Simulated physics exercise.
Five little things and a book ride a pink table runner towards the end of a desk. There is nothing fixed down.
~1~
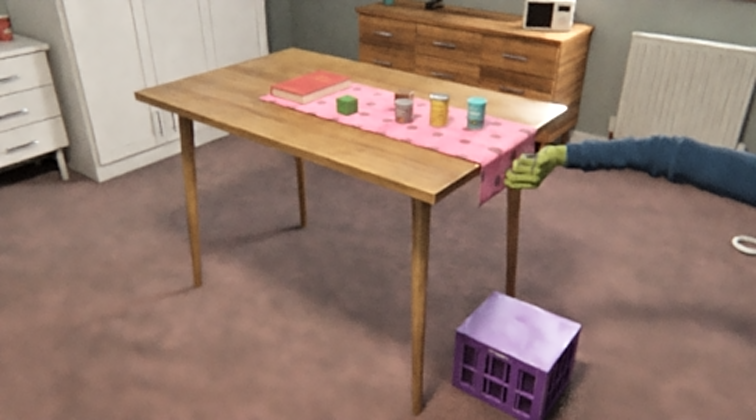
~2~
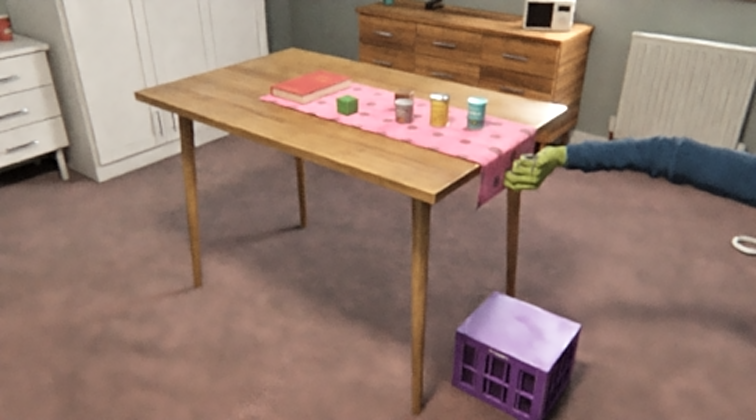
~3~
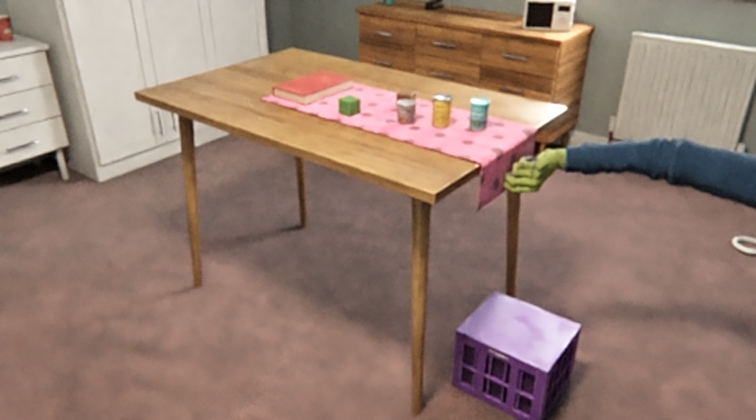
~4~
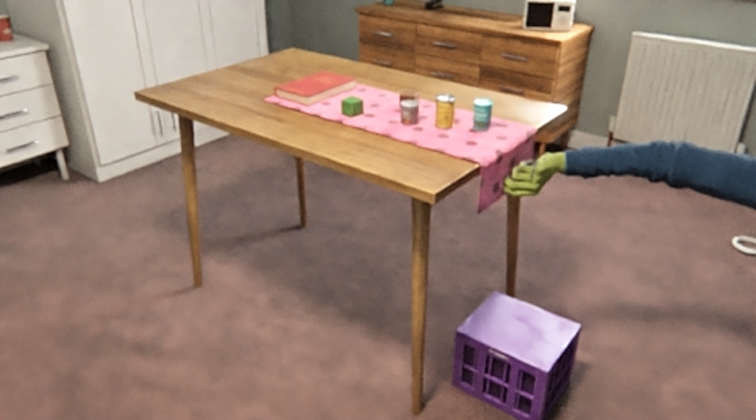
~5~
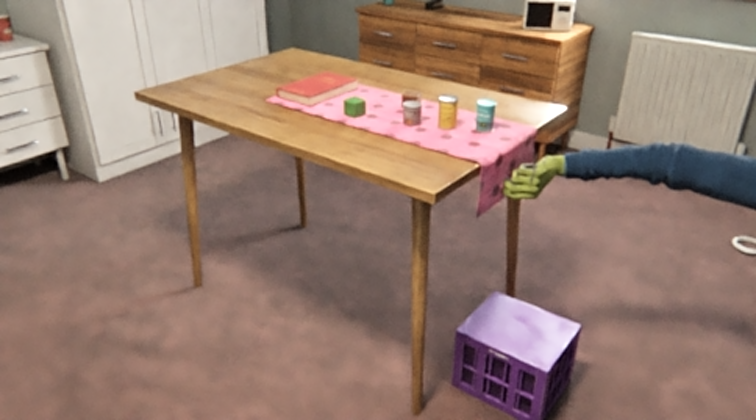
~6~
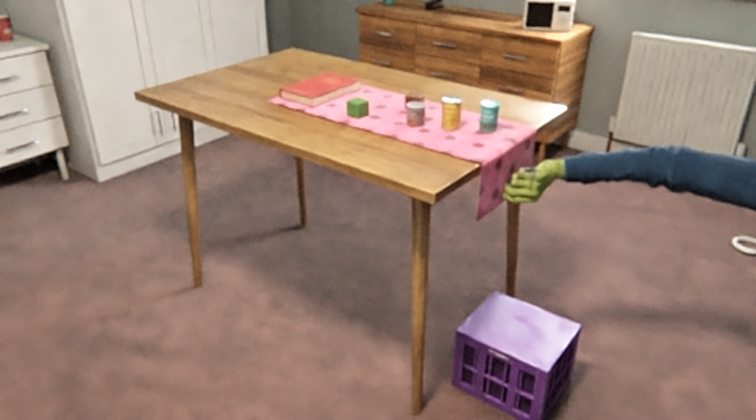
We see a green hand in a blue sleeve slowly draw a pink spotted runner a short way rightward over a wooden table's end, carrying a red book, green cube and small cans along, above a still purple crate.
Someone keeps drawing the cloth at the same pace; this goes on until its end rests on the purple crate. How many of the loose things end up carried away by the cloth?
Four items fall.
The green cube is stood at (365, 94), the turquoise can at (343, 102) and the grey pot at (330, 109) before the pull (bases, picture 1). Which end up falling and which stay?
Watch the green cube hang on, the turquoise can hang on and the grey pot hang on.
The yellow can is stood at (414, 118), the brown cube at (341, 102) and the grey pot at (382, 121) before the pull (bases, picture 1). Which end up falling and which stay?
Yellow can dropped, brown cube kept, grey pot dropped.
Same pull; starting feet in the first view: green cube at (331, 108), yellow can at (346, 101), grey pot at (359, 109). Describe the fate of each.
The green cube stays put; the yellow can stays put; the grey pot stays put.
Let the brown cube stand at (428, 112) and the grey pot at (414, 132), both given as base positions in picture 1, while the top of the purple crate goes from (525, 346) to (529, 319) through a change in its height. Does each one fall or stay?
Observed: Brown cube departs; grey pot departs.
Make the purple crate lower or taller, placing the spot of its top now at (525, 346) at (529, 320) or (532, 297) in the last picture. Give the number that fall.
The count: 3 and 2.
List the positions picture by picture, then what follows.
Hem (478, 208); turquoise can (477, 100); yellow can (440, 96); grey pot (404, 102); brown cube (404, 92); green cube (347, 98); top of the crate (525, 346), in the first frame.
Hem (476, 208); turquoise can (478, 100), in the second frame.
Hem (477, 211); yellow can (442, 97), in the third frame.
Hem (477, 215); grey pot (410, 103); top of the crate (525, 346), in the fourth frame.
Hem (477, 218); brown cube (412, 94), in the fifth frame.
Hem (476, 222); turquoise can (490, 103); yellow can (452, 99); grey pot (416, 105); brown cube (415, 94); green cube (358, 100), in the sixth frame.
Early on, hem near (500, 263); turquoise can and yellow can gone.
Midway, hem on the crate; turquoise can, yellow can, grey pot and brown cube gone.
Finally, hem on the crate; turquoise can, yellow can, grey pot and brown cube gone. The desk loses four.
